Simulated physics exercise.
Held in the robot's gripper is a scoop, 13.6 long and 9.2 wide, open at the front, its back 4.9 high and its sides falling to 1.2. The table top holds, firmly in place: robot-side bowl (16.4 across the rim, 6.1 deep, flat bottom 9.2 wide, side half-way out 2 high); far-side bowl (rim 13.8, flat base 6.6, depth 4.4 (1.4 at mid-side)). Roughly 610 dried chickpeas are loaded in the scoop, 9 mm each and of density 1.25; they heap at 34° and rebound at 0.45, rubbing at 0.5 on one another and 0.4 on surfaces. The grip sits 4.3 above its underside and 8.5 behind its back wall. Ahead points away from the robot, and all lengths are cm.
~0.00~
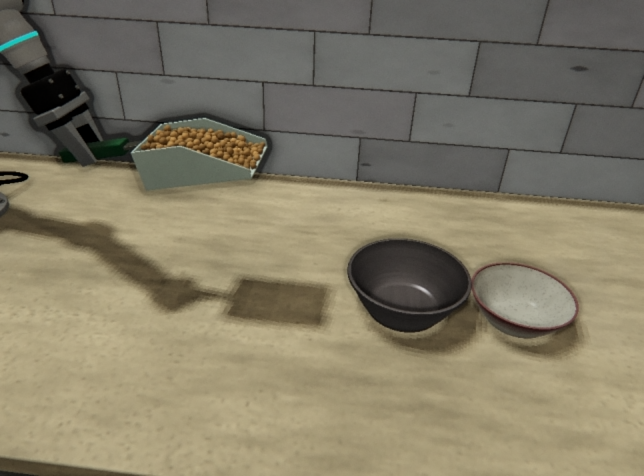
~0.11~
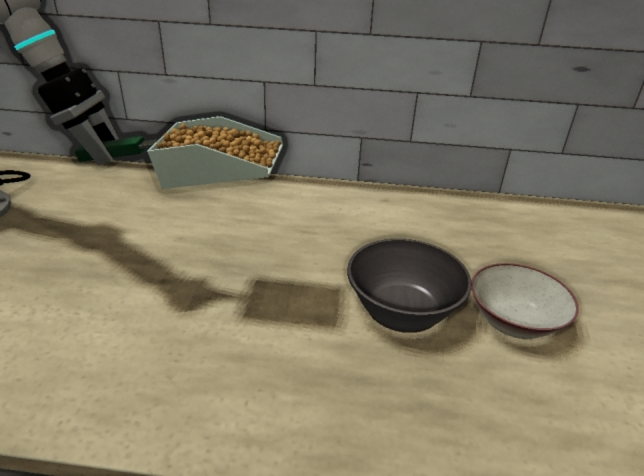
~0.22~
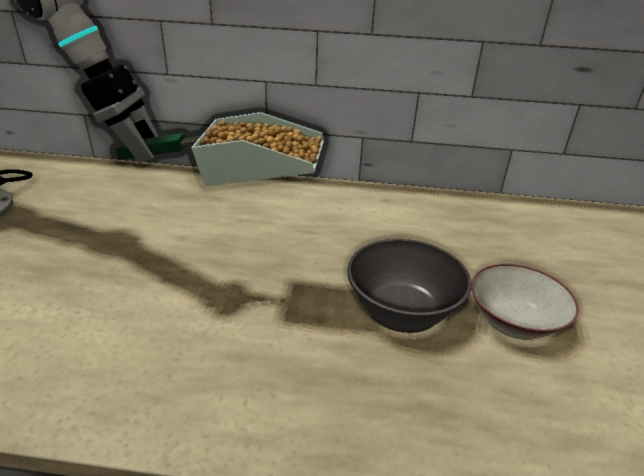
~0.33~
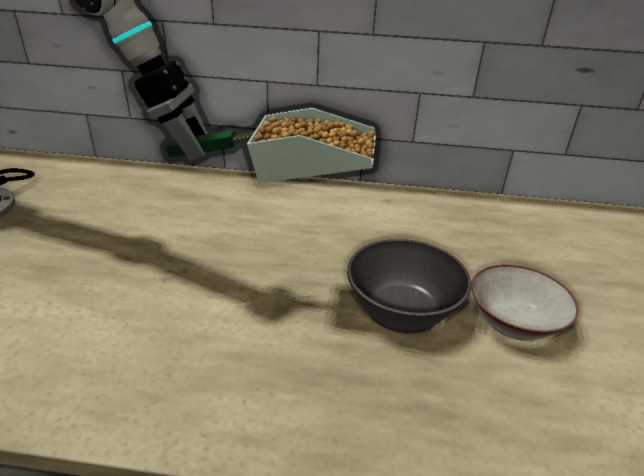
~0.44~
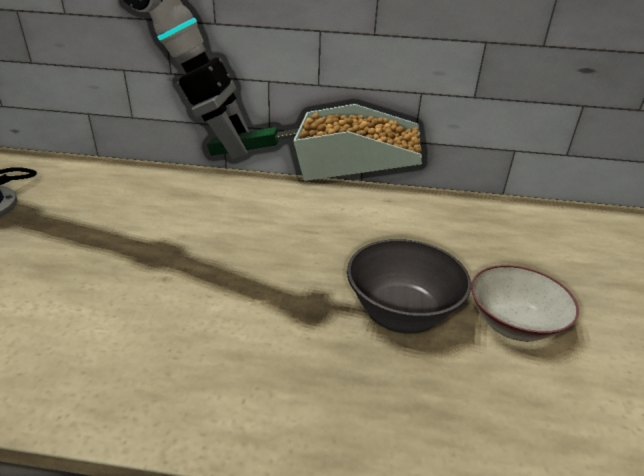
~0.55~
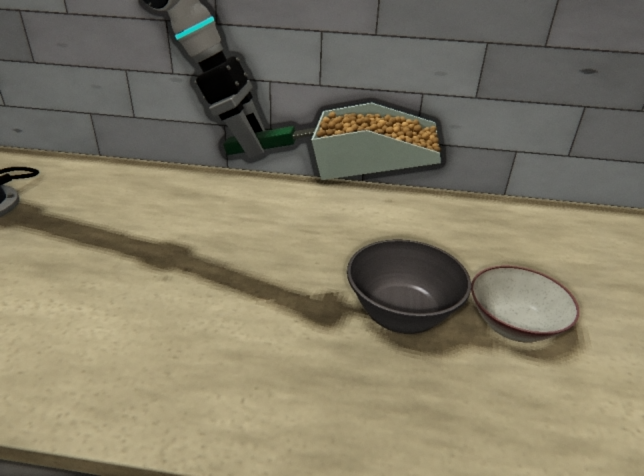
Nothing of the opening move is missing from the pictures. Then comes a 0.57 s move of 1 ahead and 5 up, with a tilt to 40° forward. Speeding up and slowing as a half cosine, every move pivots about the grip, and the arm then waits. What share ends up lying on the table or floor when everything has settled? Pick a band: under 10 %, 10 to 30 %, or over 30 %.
Under 10 %.
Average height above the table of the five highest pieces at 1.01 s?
Those pieces are near 22 cm up.
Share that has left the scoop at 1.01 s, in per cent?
Close to 15 per cent of the load is out at that point.
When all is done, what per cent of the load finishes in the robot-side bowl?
Estimate: Close to 100 %.
After 0.78 s, tilted 4° forward, highest piece 26 above the table; 609 on the scoop.
After 1.01 s, tilted 35° forward, highest piece 23 above the table; 530 on the scoop, 51 in the robot-side bowl, 28 in flight or on a rim.
After 1.32 s, tilted 40° forward, highest piece 15 above the table; 557 in the robot-side bowl, 41 on the scoop, 11 in flight or on a rim.
After 2.37 s, tilted 40° forward, highest piece 5 above the table; 609 in the robot-side bowl.
In the end, 609 in the robot-side bowl. That is 0 % on the table or floor.
